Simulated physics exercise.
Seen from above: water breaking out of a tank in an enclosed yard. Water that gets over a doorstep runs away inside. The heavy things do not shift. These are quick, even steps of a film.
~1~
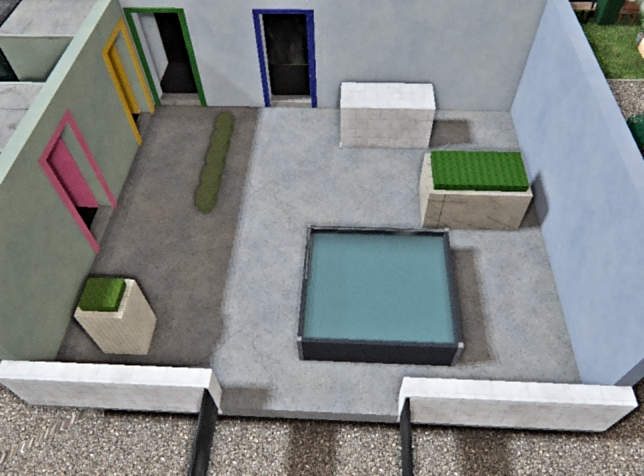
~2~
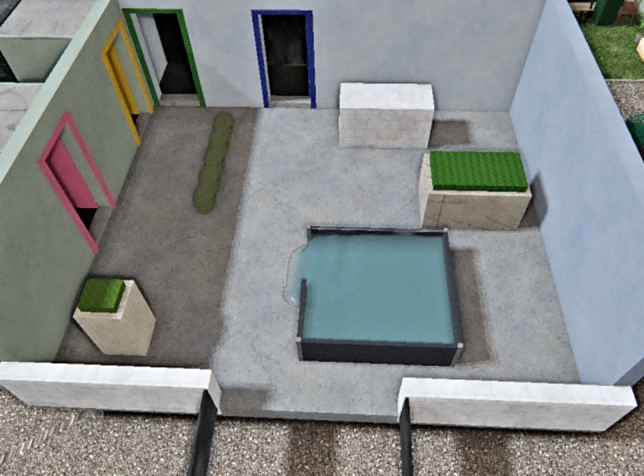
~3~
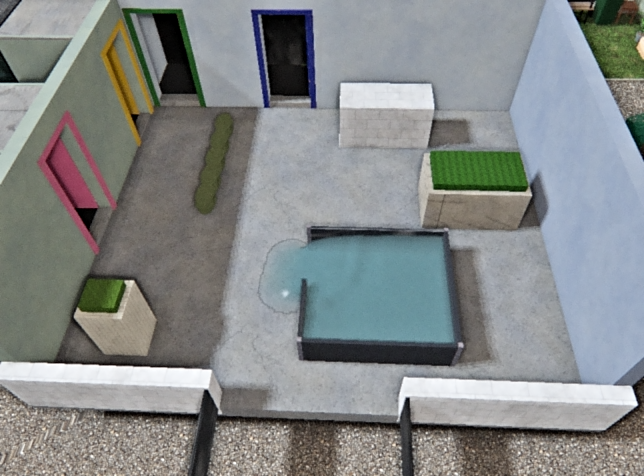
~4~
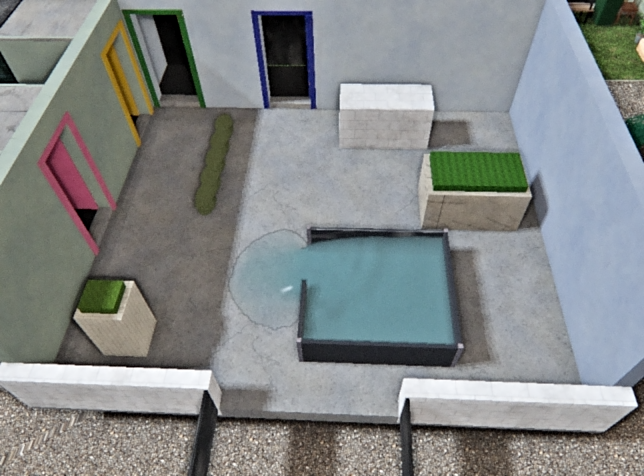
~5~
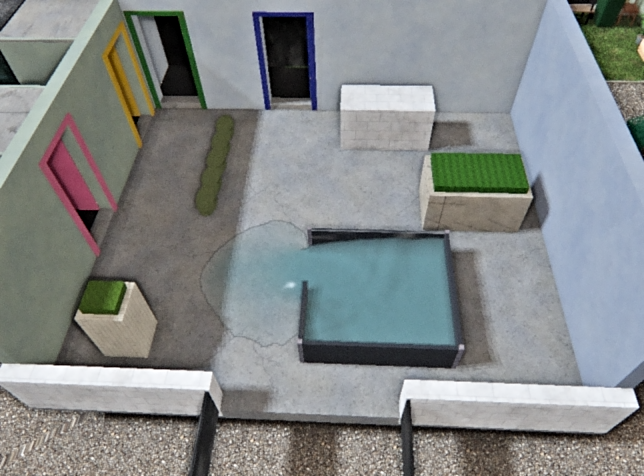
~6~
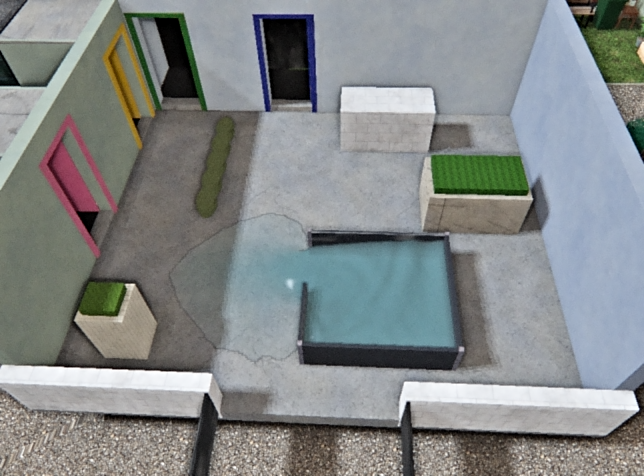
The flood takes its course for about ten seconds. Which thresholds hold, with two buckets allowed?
One by one: The yellow door takes more than that; the blue door stays under that; the pink door takes more than that; the green door stays under that.
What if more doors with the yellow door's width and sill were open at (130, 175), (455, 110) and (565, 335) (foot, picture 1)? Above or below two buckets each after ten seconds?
In turn: Is over, lets less in, lets less in.
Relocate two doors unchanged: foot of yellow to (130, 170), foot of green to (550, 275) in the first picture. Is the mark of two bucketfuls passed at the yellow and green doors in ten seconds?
My reading: The yellow door takes more, the green door is under.
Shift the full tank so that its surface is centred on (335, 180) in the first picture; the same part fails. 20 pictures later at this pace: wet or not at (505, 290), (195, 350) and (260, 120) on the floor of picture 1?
One after the other: Dry, under water, flooded.
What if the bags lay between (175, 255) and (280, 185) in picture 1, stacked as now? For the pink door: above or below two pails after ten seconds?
One by one: Pink door is under.
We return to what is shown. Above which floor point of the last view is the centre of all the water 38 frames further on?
Roughly at (248, 252).
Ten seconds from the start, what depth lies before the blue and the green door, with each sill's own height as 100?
In turn 30 and 60 per cent.
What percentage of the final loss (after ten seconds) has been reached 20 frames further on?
Roughly 25 per cent.
A moment on, water covers 20 % of the floor; the yellow door not reached, the blue door not reached, the pink door wet at the sill, nothing in, the green door not reached.
Next, water covers 30 % of the floor; the yellow door not reached, the blue door not reached, the pink door under two buckets in, the green door not reached.
Then, water covers 40 % of the floor; the yellow door wet at the sill, nothing in, the blue door wet at the sill, nothing in, the pink door over two buckets in, the green door wet at the sill, nothing in.
Later, water covers 55 % of the floor; the yellow door under two buckets in, the blue door wet at the sill, nothing in, the pink door far over two buckets in, the green door wet at the sill, nothing in.
In the end, water covers 75 % of the floor; the yellow door over two buckets in, the blue door wet at the sill, nothing in, the pink door far over two buckets in, the green door wet at the sill, nothing in.
